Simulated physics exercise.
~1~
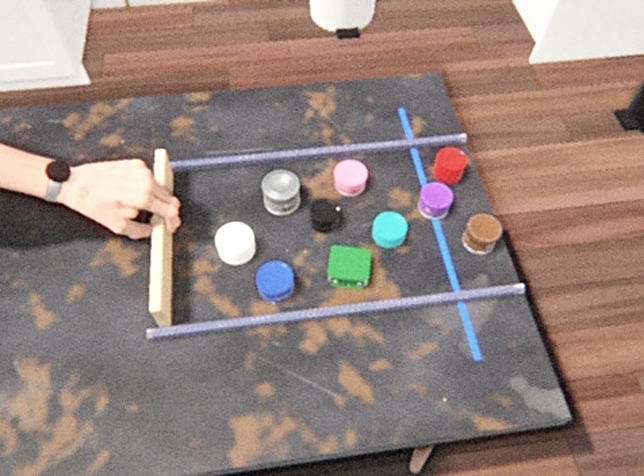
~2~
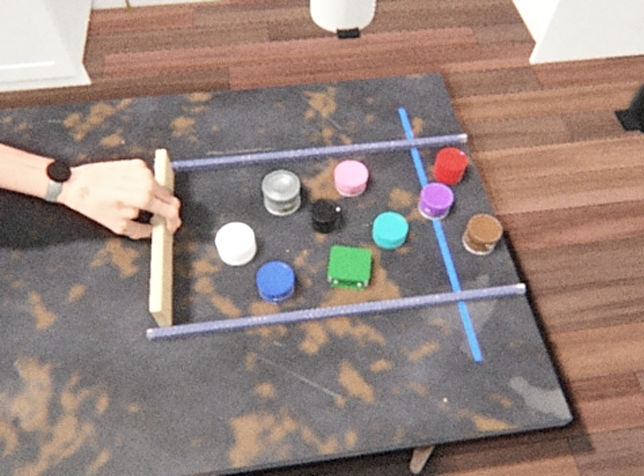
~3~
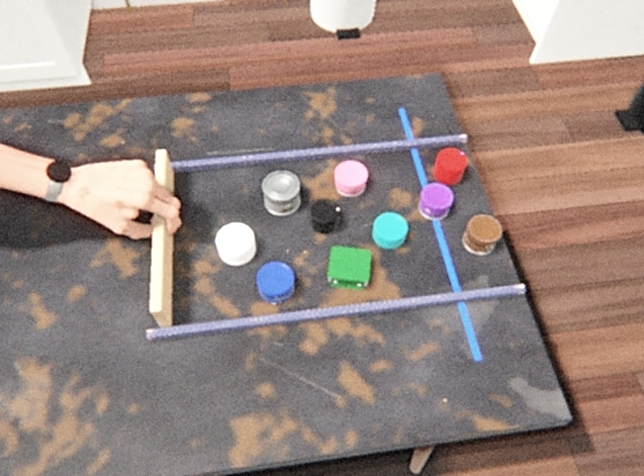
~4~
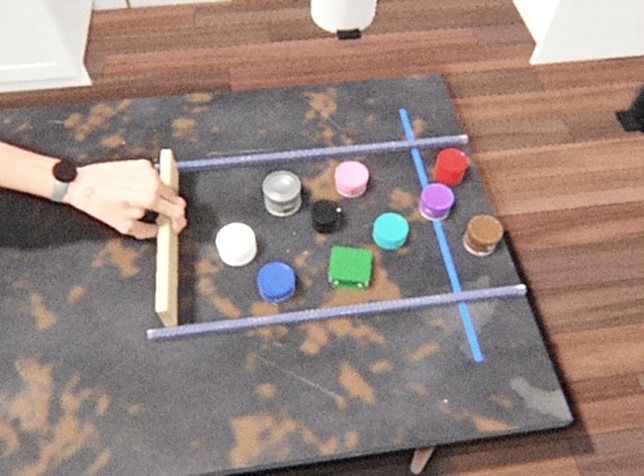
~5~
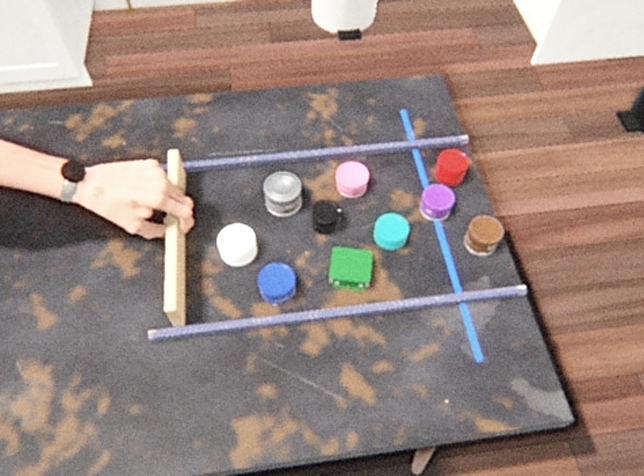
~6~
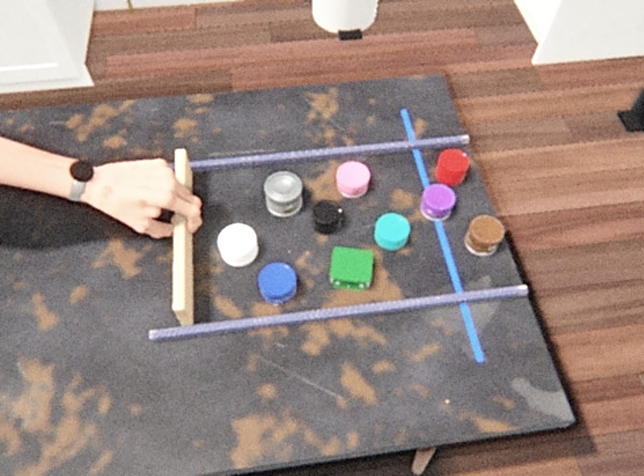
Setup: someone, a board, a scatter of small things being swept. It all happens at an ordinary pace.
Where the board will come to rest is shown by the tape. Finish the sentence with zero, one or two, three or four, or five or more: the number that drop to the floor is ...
The number that drop to the floor is one or two.
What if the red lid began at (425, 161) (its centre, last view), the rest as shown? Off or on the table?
From that start, the object then is safe.
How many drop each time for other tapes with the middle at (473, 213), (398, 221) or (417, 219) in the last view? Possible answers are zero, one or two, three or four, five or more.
The falls would be more than four; not one; none at all.
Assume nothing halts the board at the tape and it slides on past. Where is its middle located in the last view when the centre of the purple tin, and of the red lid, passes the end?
For the purple tin at (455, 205), for the red lid at (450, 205).
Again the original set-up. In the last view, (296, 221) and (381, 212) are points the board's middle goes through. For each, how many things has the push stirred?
Counts: 5 and 8.
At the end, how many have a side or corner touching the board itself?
5 end up touching it.
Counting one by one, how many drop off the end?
Count: 1.
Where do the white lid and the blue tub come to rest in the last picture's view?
In the last picture the white lid sits at (462, 234) while the blue tub sits at (474, 273).
Early on, none off yet; brown tin at rest near (484, 236); red lid at rest near (452, 168); purple tin at rest near (437, 203).
Finally, the number that fall off is one or two; lost, brown tin.
